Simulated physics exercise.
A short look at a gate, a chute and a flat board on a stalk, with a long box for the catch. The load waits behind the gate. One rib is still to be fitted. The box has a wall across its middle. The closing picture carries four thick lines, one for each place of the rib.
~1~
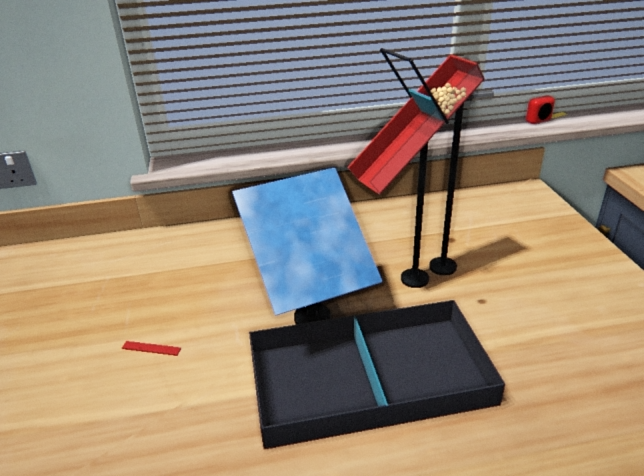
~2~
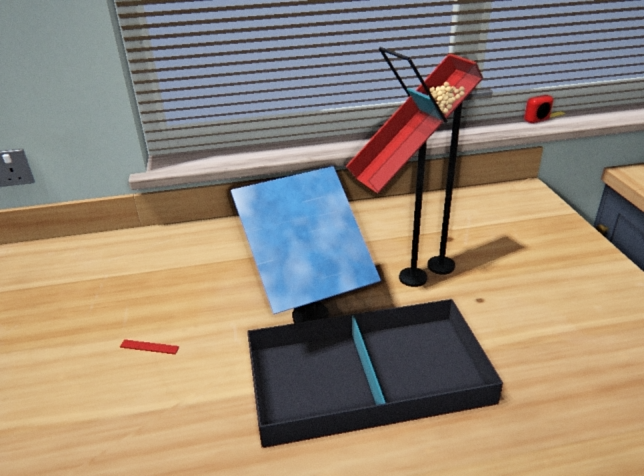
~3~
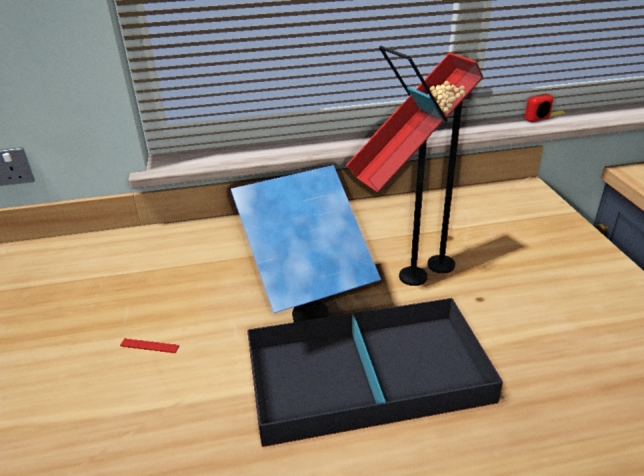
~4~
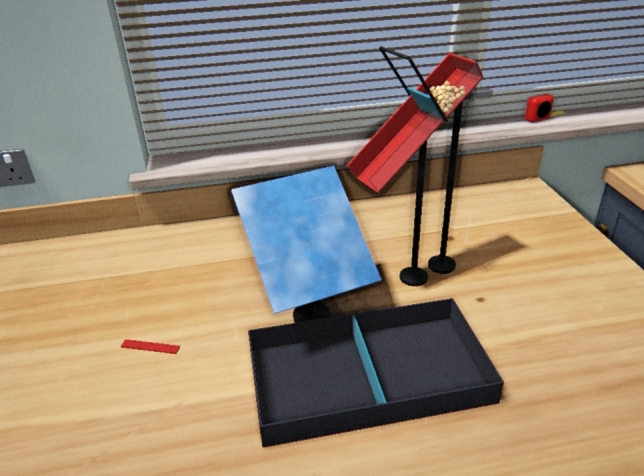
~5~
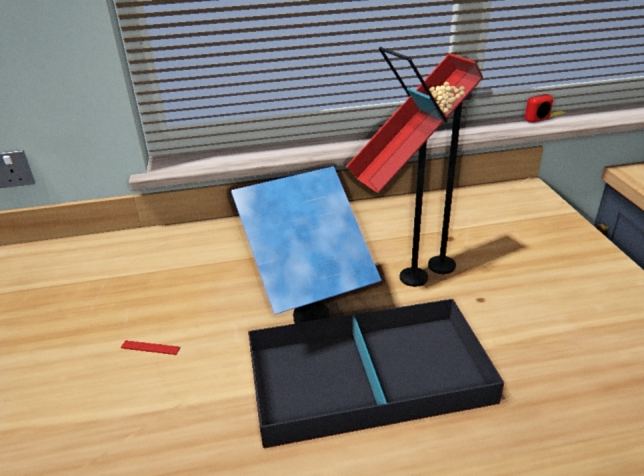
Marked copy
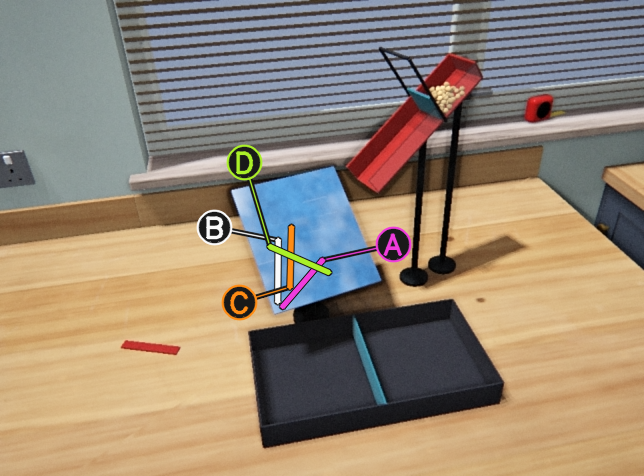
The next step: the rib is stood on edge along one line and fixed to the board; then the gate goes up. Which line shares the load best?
The best line is D.
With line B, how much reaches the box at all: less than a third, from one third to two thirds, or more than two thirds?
More than two thirds.
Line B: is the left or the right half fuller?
Left.
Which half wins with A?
Left.
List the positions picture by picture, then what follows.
The first frame shows load behind the gate near (442, 102), dried chickpeas; lip of the chute near (369, 187), sloping fairly steeply.
The second frame shows middle of the board near (306, 235), tilted fairly steeply; middle of its low edge near (329, 297); of its high edge near (284, 178).
The third frame shows front corners of the box near (259, 425) and (502, 382); front end of its middle wall near (385, 403); gate still shut near (420, 95).
The fourth frame shows middle of the load near (441, 101); lip near (368, 185).
The fifth frame shows middle of the load near (440, 101); lip near (367, 186).
On the marked copy, line A from (322, 260) to (282, 306); line B from (278, 240) to (277, 301); line C from (291, 227) to (289, 287); line D from (270, 246) to (328, 272).
With A, of what is caught, the bulk in the left half, a small share in the right.
With B, of what is caught, all but a few in the left half, a small share in the right.
With C, of what is caught, all but a few in the left half, a small share in the right.
With D, of what is caught, close to two thirds in the left half, close to a third in the right.
